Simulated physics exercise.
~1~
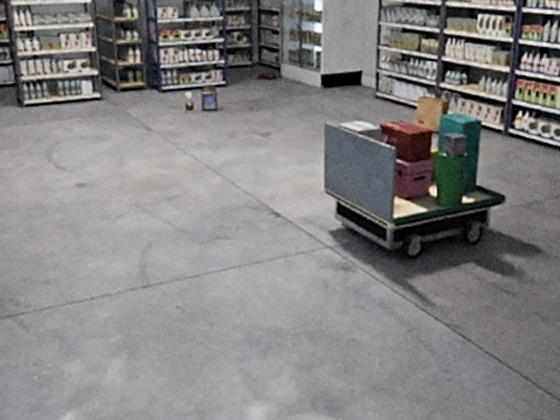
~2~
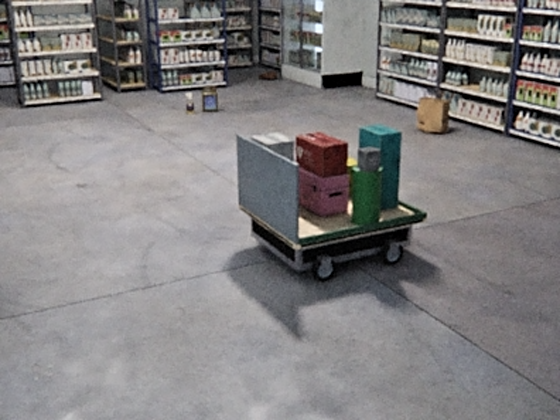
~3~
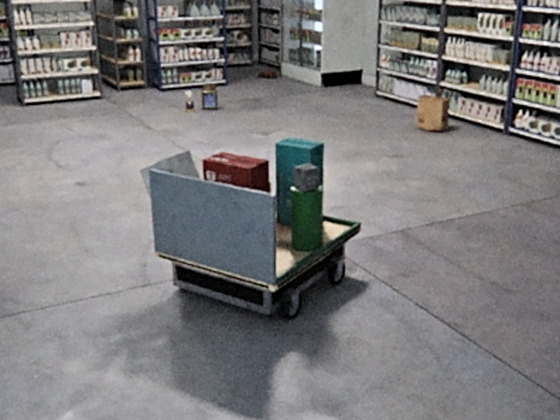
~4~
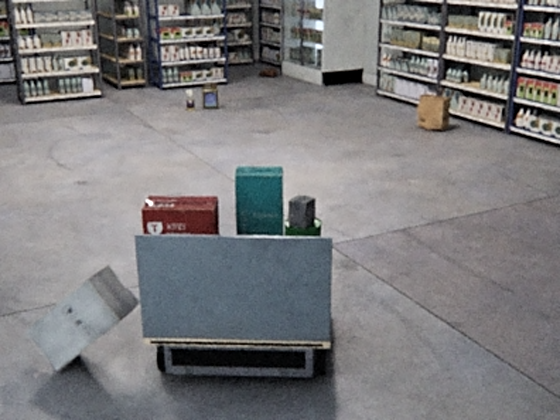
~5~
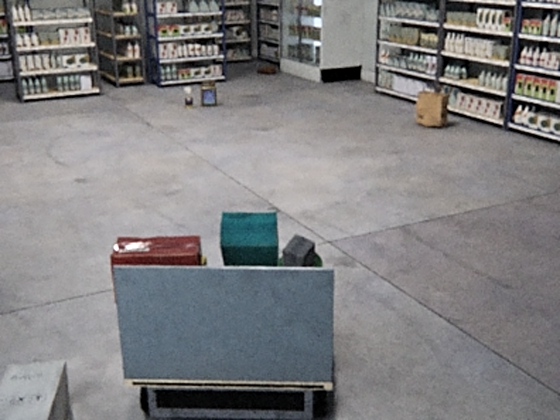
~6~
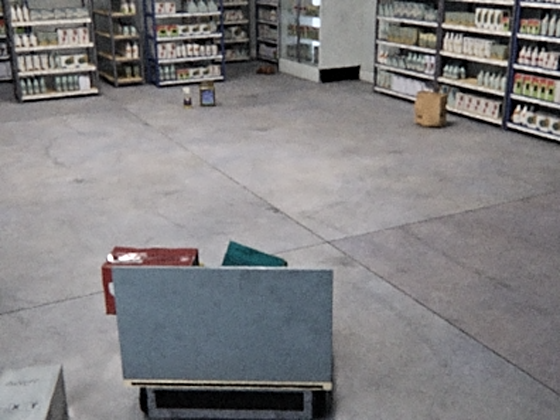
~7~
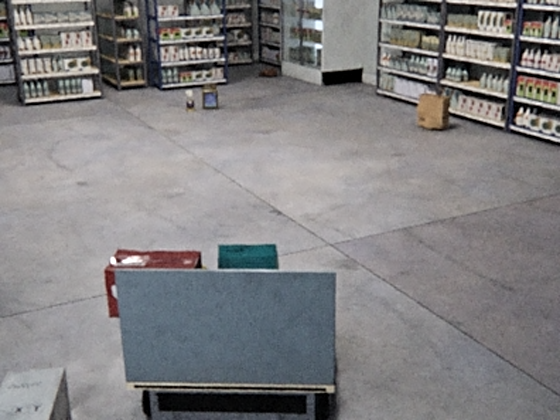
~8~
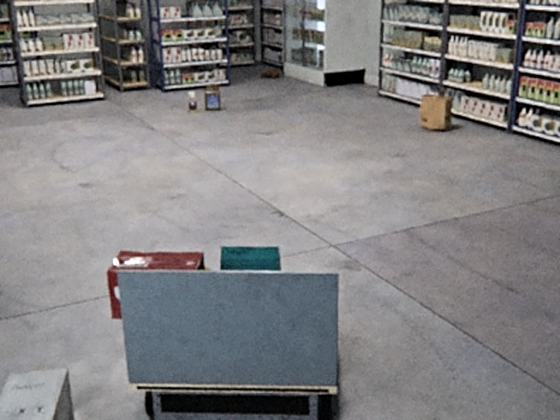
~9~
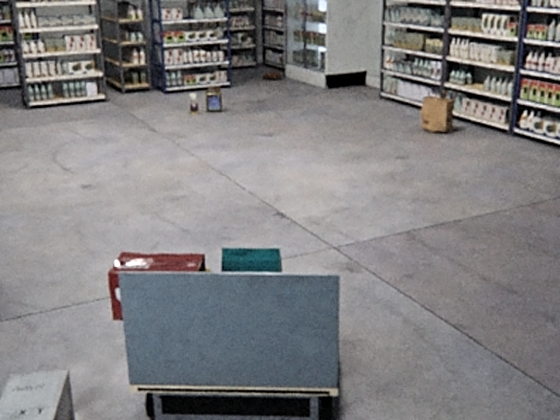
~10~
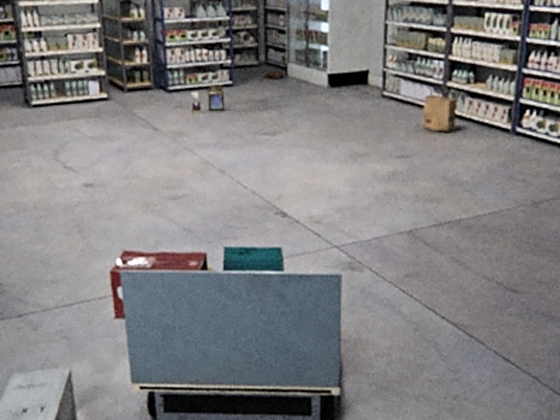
The video shows a cart loaded with loose boxes and a green canister curving toward the camera across a store floor as a pale box tumbles off and the turquoise box tips behind the front board, before the cart stops with the fallen box lying at lower left.
